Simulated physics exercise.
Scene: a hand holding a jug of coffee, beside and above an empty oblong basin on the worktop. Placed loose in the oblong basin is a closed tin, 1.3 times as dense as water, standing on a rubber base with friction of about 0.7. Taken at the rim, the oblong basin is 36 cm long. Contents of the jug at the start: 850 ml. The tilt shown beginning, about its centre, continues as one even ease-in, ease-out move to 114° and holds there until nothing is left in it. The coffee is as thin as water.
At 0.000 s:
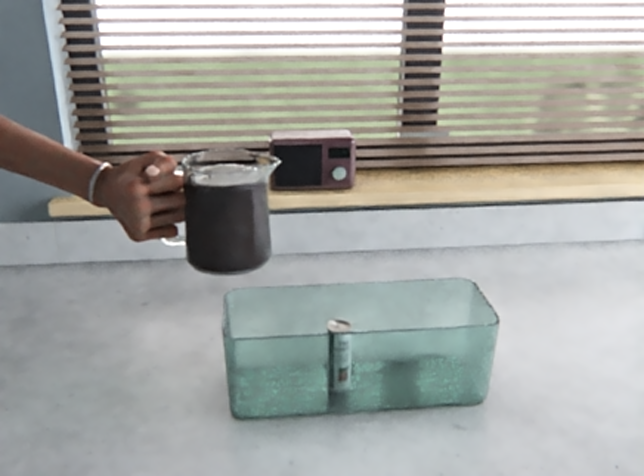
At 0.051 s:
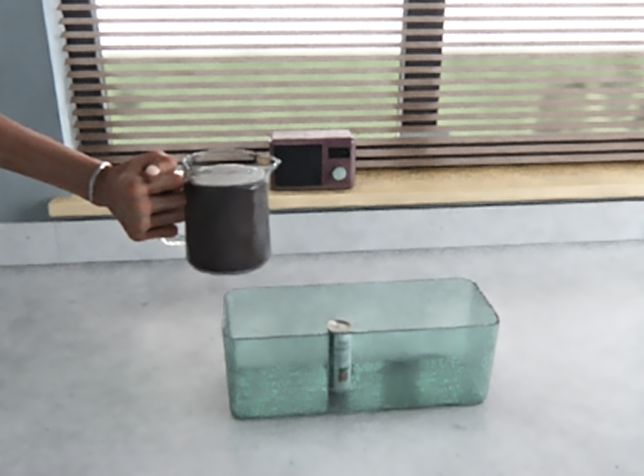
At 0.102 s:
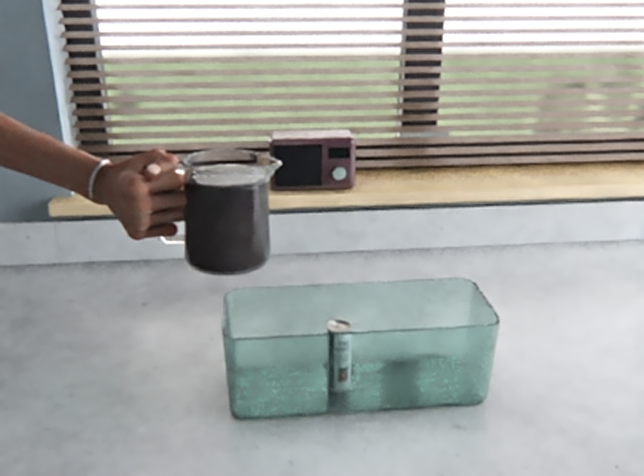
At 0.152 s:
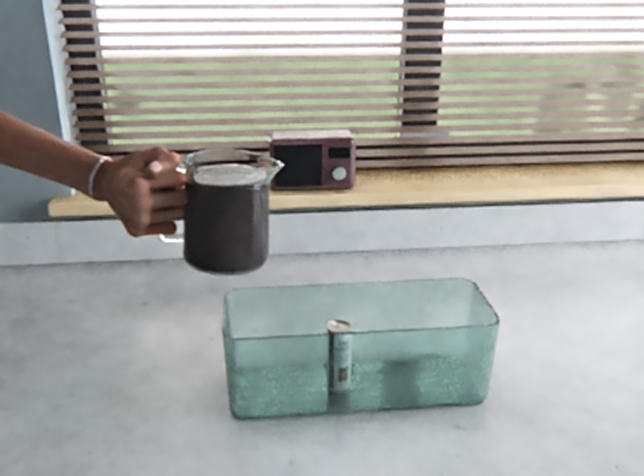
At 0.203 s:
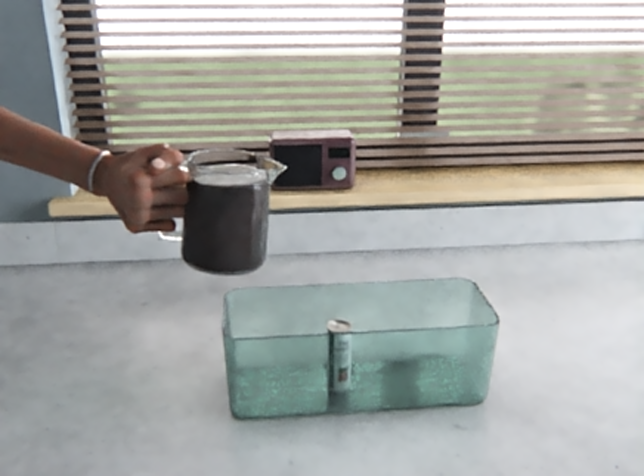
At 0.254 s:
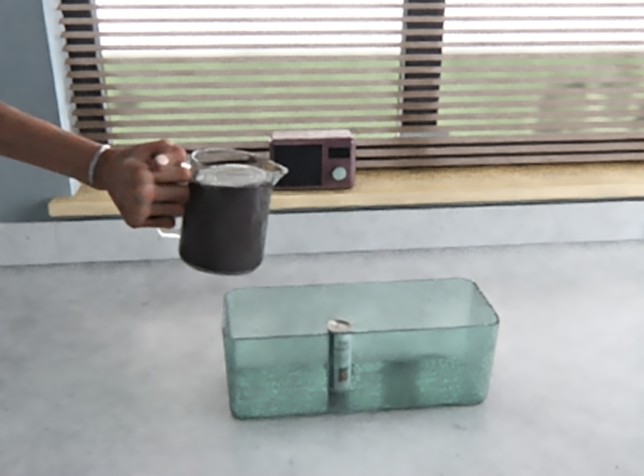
The clip shows a hand holding a glass jug of dark liquid above a greenish, see-through oblong basin with a small tin standing inside; the jug stays nearly still, then the hand tilts it slightly to the right.
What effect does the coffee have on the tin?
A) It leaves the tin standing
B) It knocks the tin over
A, it leaves the tin standing.
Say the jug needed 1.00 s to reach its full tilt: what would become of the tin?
Then it keeps standing.
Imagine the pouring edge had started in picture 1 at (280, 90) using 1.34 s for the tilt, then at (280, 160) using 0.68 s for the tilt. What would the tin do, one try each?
The tin stays vertical the first time and overturns the second time.
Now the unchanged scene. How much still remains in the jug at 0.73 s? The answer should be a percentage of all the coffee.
Around 84 percent.
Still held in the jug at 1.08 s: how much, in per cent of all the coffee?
About 30 percent.
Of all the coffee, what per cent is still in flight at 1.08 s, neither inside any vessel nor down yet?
About 20 percent.
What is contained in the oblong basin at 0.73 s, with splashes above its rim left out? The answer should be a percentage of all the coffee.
3 %, give or take.
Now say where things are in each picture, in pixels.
In the first picture, tilt 0°; pouring edge (280, 161); surface from (186, 176) to (266, 174); the oblong basin's rim runs from (224, 314) to (486, 301); the tin's top is at (339, 328).
In the second picture, tilt 0°; pouring edge (281, 161); surface from (187, 176) to (265, 174).
In the third picture, tilt 2°; pouring edge (282, 162); surface from (187, 175) to (266, 174).
In the fourth picture, tilt 4°; pouring edge (283, 164); surface from (189, 176) to (268, 174).
In the fifth picture, tilt 6°; pouring edge (285, 167); surface from (189, 177) to (270, 175).
In the sixth picture, tilt 10°; pouring edge (288, 170); surface from (191, 178) to (273, 175).
Then, 0.73 s in, the tilt is 65° and 85 per cent is still to pour; the tin stands where it began.
Then, 1.08 s in, the tilt is 104° and 30 per cent is still to pour; the tin stands where it began.
Then, 1.44 s in, the tilt is 114° and 1 per cent is still to pour; the tin stands 1 cm from where it began.
Then, 1.84 s in, the tilt is 114° and 0 per cent is still to pour; the tin stands 1 cm from where it began.
Finally, the tin stands 1 cm from where it began.
